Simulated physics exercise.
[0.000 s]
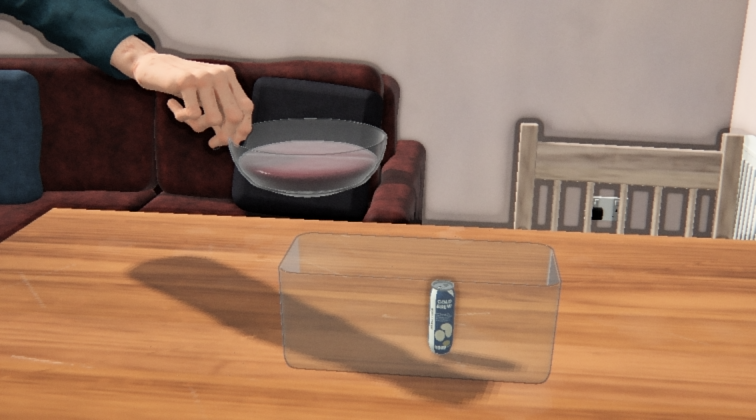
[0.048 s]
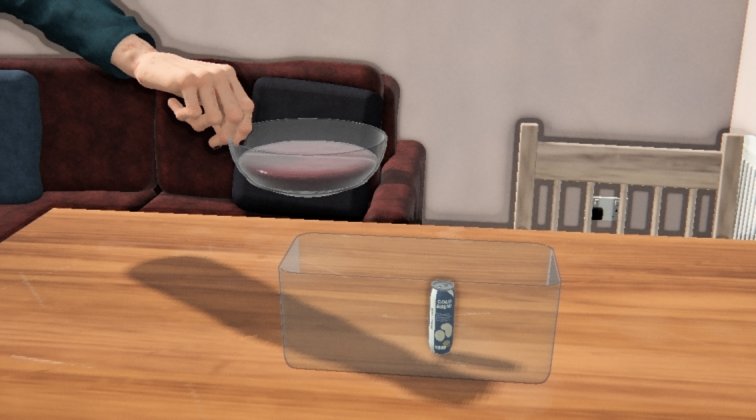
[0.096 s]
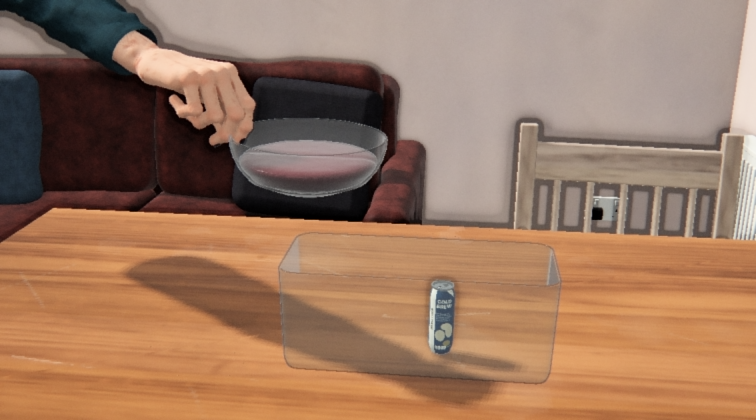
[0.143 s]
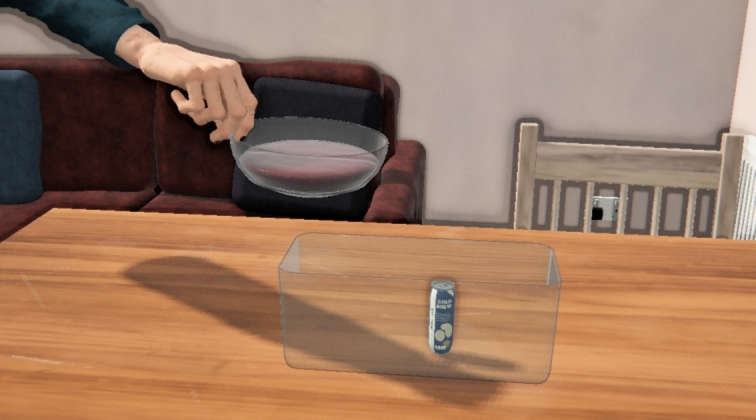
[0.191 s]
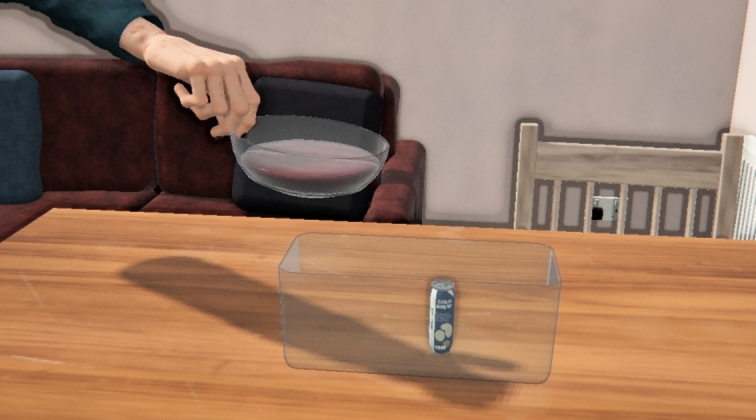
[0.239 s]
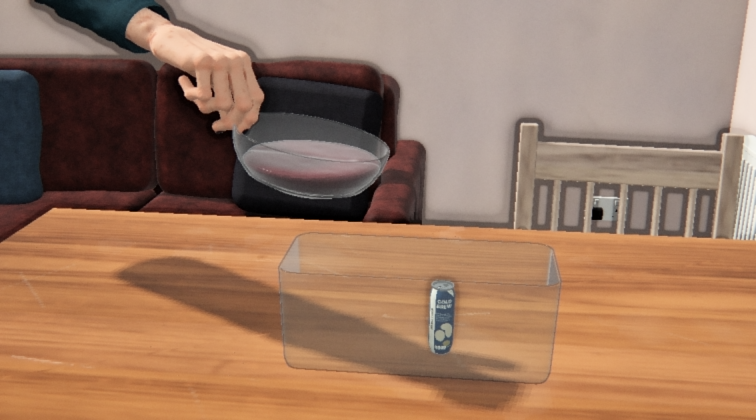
Hand holding a clear round bowl of water and slowly tilting it rightward above an oblong basin with a tin inside.
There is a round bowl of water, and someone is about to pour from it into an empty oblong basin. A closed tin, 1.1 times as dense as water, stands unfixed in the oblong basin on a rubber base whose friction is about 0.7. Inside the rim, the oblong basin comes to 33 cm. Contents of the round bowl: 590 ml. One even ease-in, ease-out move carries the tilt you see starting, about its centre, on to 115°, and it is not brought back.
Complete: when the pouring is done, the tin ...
... is still on its feet.
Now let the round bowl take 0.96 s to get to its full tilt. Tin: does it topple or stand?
So the tin will hold steady.
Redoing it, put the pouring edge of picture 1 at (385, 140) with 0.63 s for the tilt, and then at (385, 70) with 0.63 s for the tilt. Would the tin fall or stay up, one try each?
Run one: It tumbles. Run two: It tumbles.
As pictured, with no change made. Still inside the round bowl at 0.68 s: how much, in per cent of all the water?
Roughly 32 per cent.
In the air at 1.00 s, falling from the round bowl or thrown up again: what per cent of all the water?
1 per cent or so.
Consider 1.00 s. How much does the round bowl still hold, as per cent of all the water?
About 0 percent.
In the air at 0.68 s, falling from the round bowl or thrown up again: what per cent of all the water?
Near 32 per cent at that time.
After 0.68 s the tilt is 69° and 31 per cent is still to pour; the tin stands where it began.
After 1.00 s the tilt is 107° and 0 per cent is still to pour; the tin stands where it began.
After 1.34 s the tilt is 115° and 0 per cent is still to pour; the tin stands where it began.
After 1.71 s the tilt is 115° and 0 per cent is still to pour; the tin stands where it began.
In the end the tin stands where it began.
